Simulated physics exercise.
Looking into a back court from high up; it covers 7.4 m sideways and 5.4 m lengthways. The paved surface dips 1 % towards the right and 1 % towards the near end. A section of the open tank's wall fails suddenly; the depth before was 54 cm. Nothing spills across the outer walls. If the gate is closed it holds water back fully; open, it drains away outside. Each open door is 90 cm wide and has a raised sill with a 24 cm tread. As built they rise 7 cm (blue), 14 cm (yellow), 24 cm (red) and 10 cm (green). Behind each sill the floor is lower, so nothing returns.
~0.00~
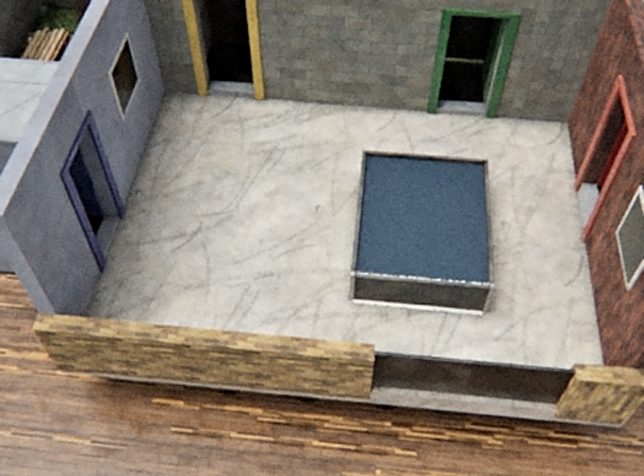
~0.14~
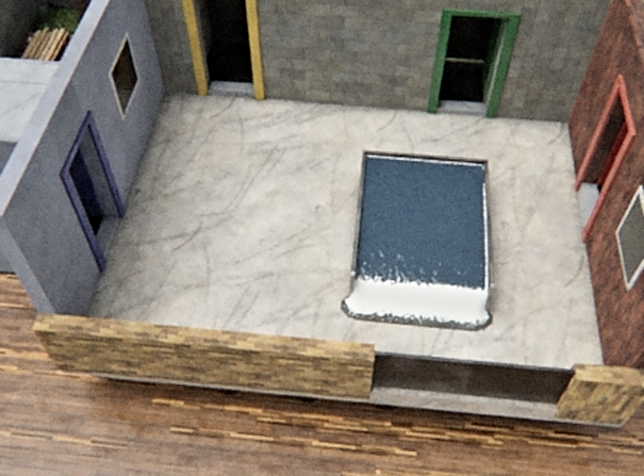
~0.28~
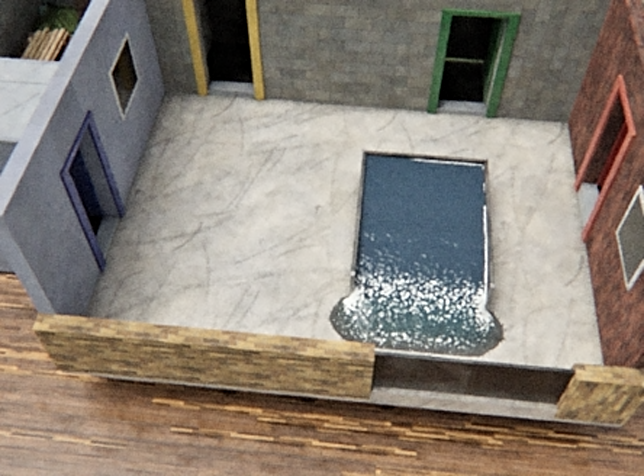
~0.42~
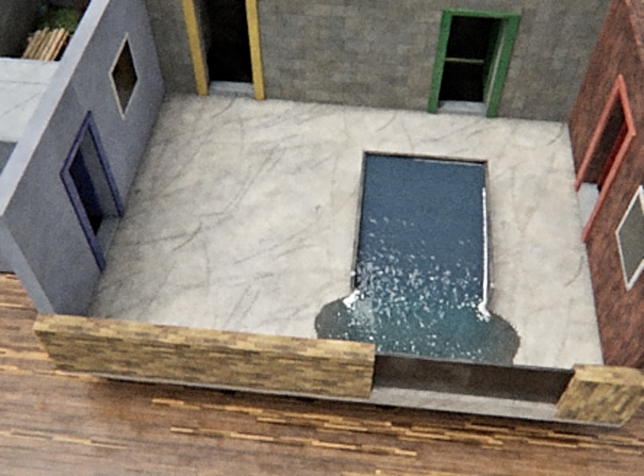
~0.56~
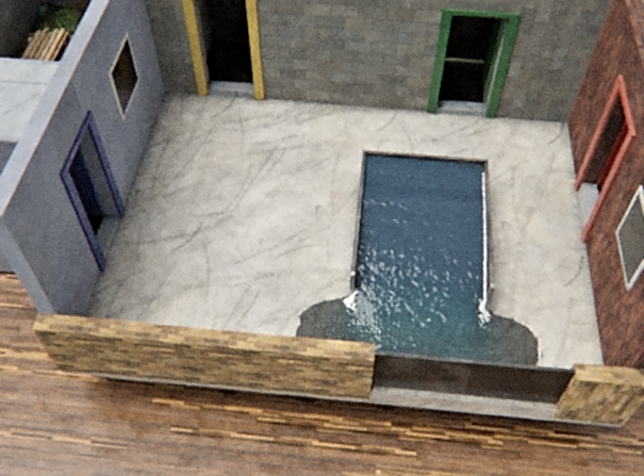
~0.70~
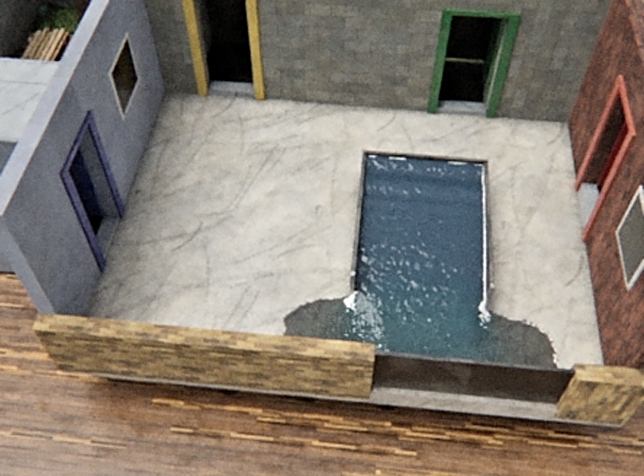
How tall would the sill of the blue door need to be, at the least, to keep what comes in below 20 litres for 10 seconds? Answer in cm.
Close to 9.5 cm is just enough.
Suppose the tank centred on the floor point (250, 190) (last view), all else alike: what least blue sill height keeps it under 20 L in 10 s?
Then roughly 7.0 cm.
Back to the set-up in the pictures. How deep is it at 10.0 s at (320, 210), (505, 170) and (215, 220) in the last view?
Roughly 7, 8 and 3 cm, in turn.
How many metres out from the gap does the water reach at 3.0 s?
Roughly 5.0 m.
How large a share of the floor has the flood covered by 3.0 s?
Near 45 per cent is wet.
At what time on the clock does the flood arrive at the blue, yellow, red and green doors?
Blue 2.8 s, yellow 5.5 s, red 2.4 s, green 4.0 s.
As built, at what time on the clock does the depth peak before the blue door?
Near 3.6 s.
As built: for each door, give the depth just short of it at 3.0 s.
In cm: Blue 10, yellow 0, red 5, green 0.
After 1.4 s water covers 15 % of the floor, deepest (42 cm) near (421, 380); it has not reached the blue door.
After 3.0 s water covers 45 % of the floor, deepest (38 cm) near (595, 397); 10 cm at the blue door, 0 litres in over its 7 cm sill.
After 10.0 s water covers 95 % of the floor, deepest (12 cm) near (373, 172); 3 cm at the blue door, 41 litres in over its 7 cm sill.
At the blue door as built, the water arrived by 2.9 s and peaked near 14 cm at 3.6 s.
Run again over the same 10 s with other heights there, 27 litres in over 8.5 cm, 9 litres over 11.5 cm. The limit of 20 litres is kept from about 9.5 cm up.
